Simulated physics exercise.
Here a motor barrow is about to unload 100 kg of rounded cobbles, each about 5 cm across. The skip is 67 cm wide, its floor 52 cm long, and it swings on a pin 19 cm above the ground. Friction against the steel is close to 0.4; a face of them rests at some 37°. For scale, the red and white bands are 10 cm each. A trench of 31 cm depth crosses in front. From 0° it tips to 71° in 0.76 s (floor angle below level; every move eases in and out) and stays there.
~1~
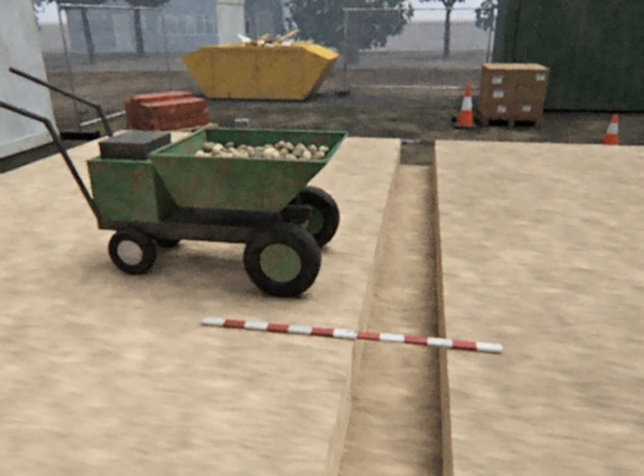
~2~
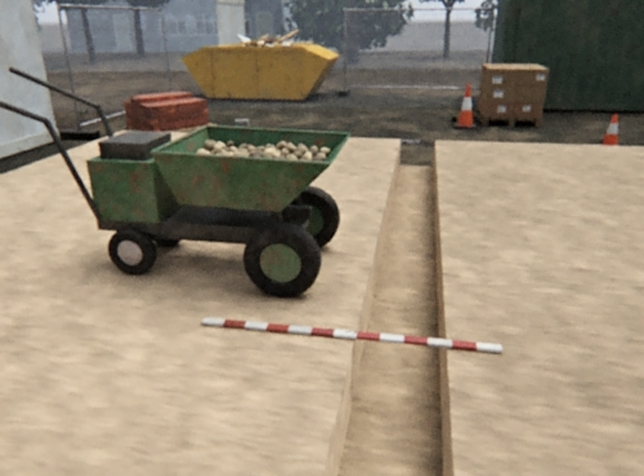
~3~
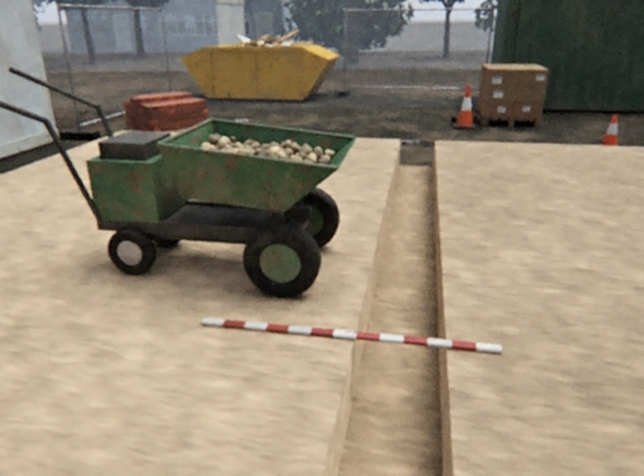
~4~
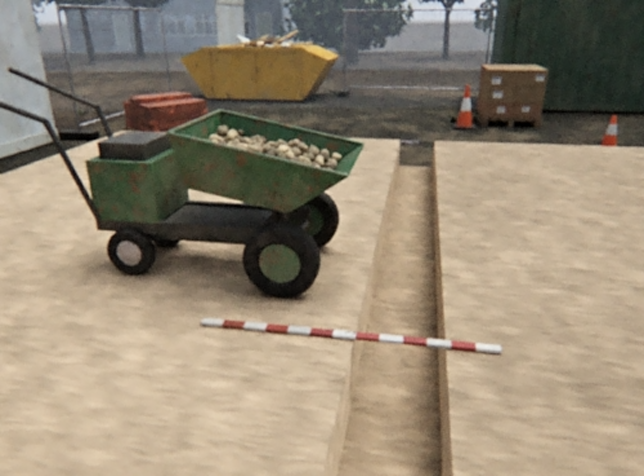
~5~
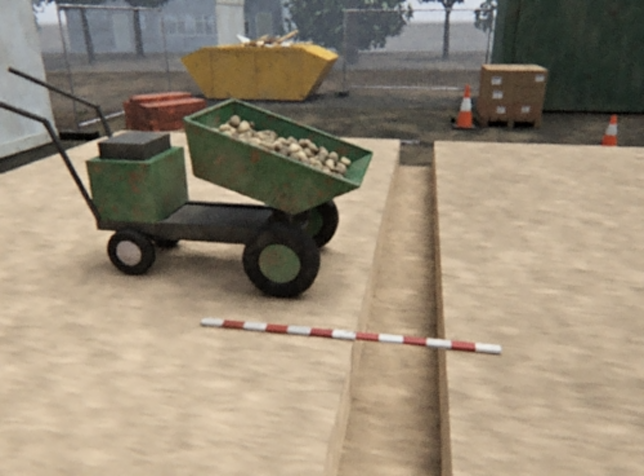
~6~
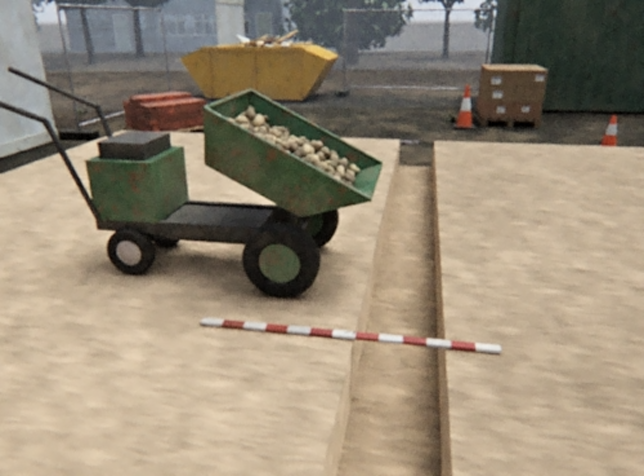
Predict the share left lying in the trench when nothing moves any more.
Some 69 per cent of it.
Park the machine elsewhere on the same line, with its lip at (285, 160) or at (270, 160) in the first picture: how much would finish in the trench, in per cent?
Near 100 per cent from the first place, 95 from the second.
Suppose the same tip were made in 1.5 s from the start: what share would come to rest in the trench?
It would be near 80 per cent.
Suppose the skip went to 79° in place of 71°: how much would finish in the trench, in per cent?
Then about 80 per cent.
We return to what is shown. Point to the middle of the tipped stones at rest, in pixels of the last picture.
Near (425, 317).
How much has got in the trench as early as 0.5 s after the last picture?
About 25 per cent by then.
Then, 0.2 s after the last picture the floor is at 60°, 100 % in the skip; the foremost stones are at (381, 227).
Then, 0.5 s after the last picture the floor is at 71°, 68 % in the skip, 27 % in the trench, 5 % past the trench; the foremost stones are at (457, 280).
Then, 0.9 s after the last picture the floor is at 71°, 14 % in the skip, 55 % in the trench, 31 % past the trench; the foremost stones are at (578, 288).
Then, 2.8 s after the last picture the floor is at 71°, 0 % in the skip, 69 % in the trench, 31 % past the trench; the foremost stones are past the picture's edge.
